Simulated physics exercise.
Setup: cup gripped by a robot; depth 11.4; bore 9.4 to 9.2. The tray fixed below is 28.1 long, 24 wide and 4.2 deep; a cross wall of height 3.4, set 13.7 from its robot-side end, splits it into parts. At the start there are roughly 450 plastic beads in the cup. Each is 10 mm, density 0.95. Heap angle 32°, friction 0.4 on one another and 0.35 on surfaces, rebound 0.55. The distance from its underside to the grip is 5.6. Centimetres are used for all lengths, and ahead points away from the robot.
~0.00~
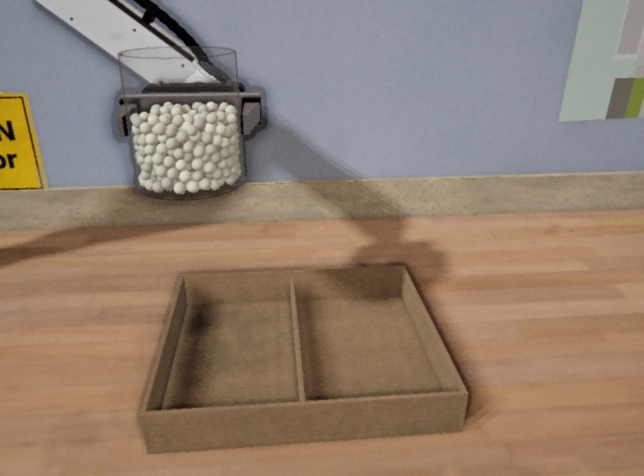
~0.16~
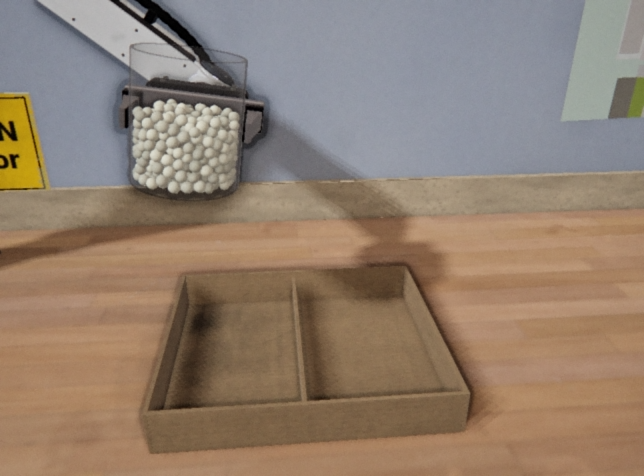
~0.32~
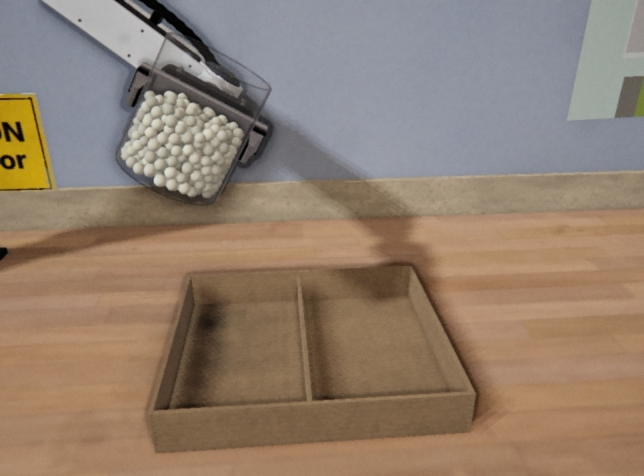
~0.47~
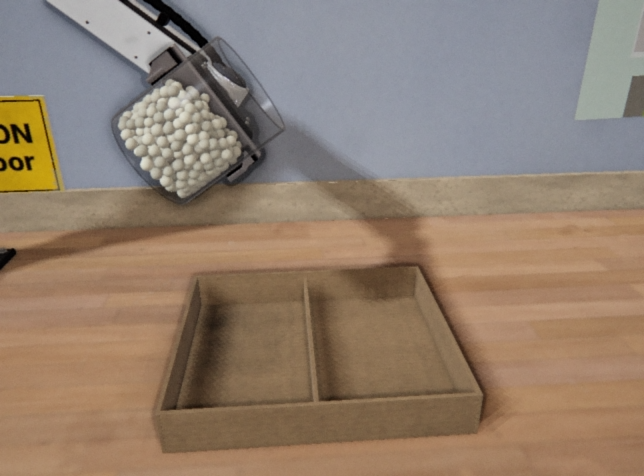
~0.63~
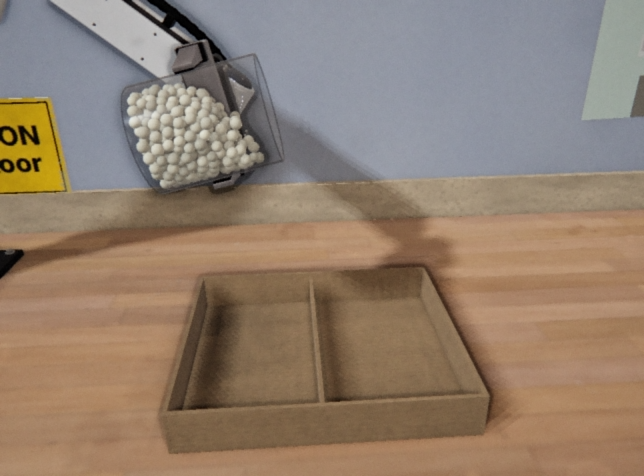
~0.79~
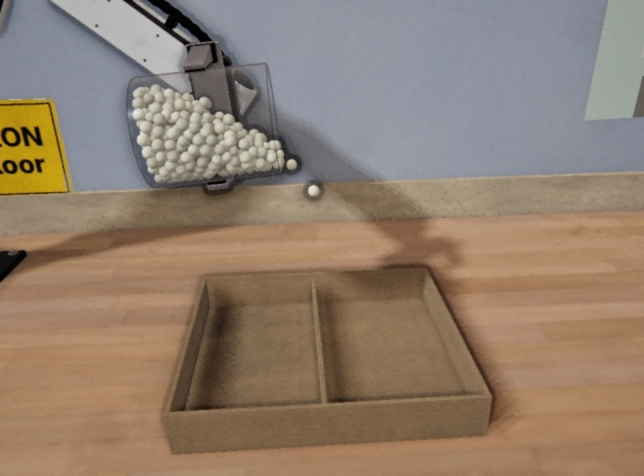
Clear cup of white beads tilting rightward in a robot's grip, a bead or two leaving its mouth above a divided tray.
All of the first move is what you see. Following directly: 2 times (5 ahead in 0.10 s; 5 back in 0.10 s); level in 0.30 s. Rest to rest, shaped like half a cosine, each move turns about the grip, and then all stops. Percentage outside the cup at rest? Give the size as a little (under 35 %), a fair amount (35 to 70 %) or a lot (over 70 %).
A lot.
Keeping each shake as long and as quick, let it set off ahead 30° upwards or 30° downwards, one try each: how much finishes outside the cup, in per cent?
It comes to around 95 per cent on the first try and around 50 per cent on the second.
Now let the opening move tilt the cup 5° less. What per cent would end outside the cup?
Estimate: Around 70 per cent.
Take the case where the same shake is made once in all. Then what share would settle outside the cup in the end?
70 %.
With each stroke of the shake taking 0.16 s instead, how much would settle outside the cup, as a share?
Estimate: Close to 60 percent.
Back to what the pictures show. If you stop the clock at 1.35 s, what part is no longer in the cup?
About 80 per cent by then.
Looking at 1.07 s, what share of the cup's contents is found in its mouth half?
Near 45 in a hundred.
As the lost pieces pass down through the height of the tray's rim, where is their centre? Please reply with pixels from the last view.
Close to pixel (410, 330).
By 1.07 s, tilted 85° forward, highest piece 27 above the table; 191 in the cup, 6 in the far-side part, 1 on the table or floor, 252 in flight or on a rim.
By 1.35 s, tilted 38° forward, highest piece 29 above the table; 265 in the far-side part, 90 in the cup, 57 on the table or floor, 12 in the robot-side part, 26 in flight or on a rim.
By 1.69 s, level, highest piece 26 above the table; 280 in the far-side part, 89 in the cup, 66 on the table or floor, 14 in the robot-side part, 1 in flight or on a rim.
By 2.74 s, level, highest piece 26 above the table; 281 in the far-side part, 89 in the cup, 66 on the table or floor, 14 in the robot-side part.
Final count, 281 in the far-side part, 89 in the cup, 66 on the table or floor, 14 in the robot-side part. That is 80 % outside the cup.
